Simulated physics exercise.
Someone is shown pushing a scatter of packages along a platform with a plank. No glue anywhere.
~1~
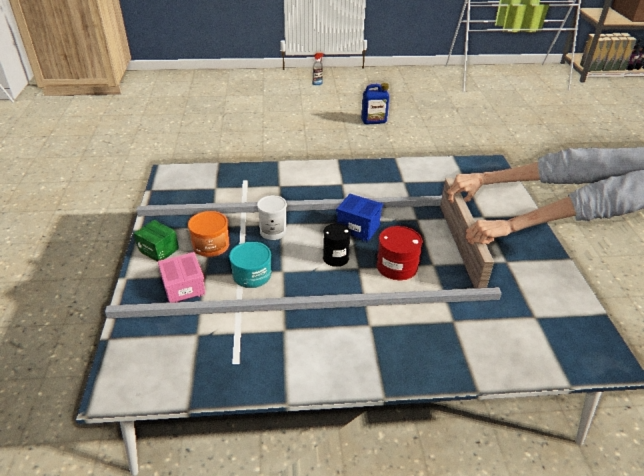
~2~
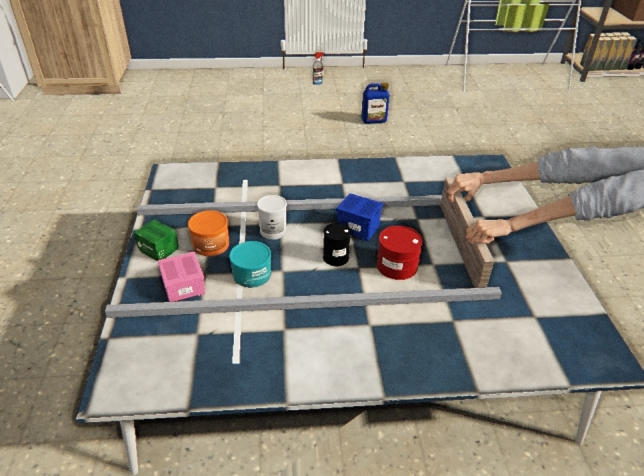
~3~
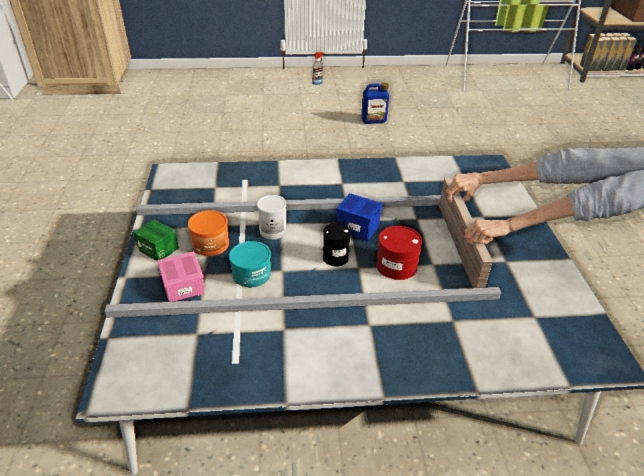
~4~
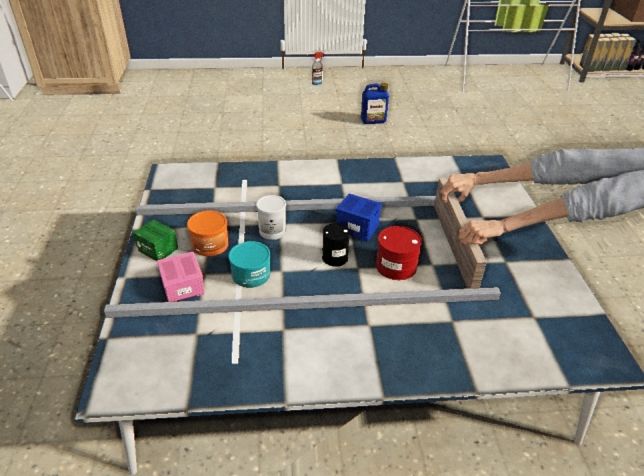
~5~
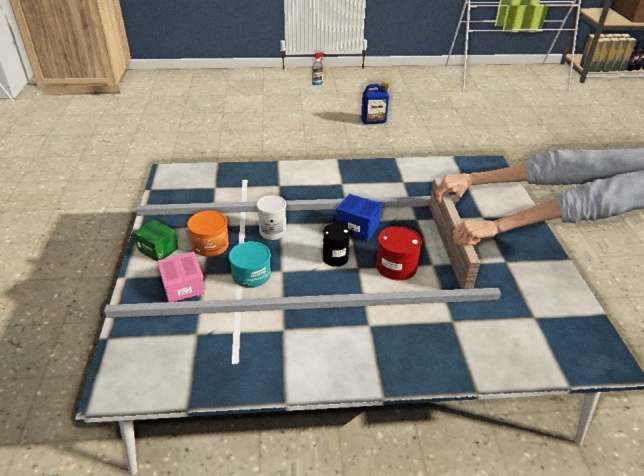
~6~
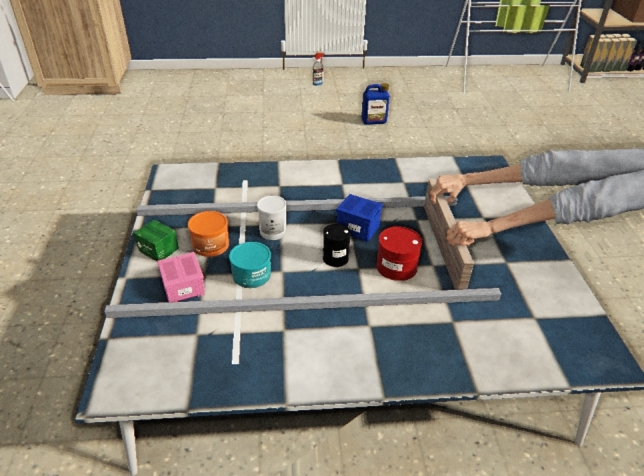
A wooden plank, gripped by two hands, slid slowly a short way left along a checkered table between two rails, while the colourful boxes, pails and cans in front of it stayed still.
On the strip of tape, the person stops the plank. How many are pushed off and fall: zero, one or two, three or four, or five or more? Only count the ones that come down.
My prediction is no fallers.
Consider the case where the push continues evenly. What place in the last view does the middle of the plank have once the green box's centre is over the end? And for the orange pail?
First one: Around (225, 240). Other one: Around (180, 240).
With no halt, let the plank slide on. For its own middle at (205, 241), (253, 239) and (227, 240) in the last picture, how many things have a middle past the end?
Place by place, 2, 0 and 0.
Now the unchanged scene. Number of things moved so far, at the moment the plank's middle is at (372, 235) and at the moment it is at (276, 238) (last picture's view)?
By the first moment it's 3, by the second it's 7.
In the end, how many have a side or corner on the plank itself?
Contact count: 3.
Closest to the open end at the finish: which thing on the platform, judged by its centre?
Answer: The green box.
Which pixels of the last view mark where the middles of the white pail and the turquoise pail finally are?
Going in order, first (191, 214) and next (177, 266).
Soon after, none off yet; green box at rest near (157, 241); pink tote at rest near (182, 278); orange pail at rest near (209, 234).
In the end, the number that fall off is zero.
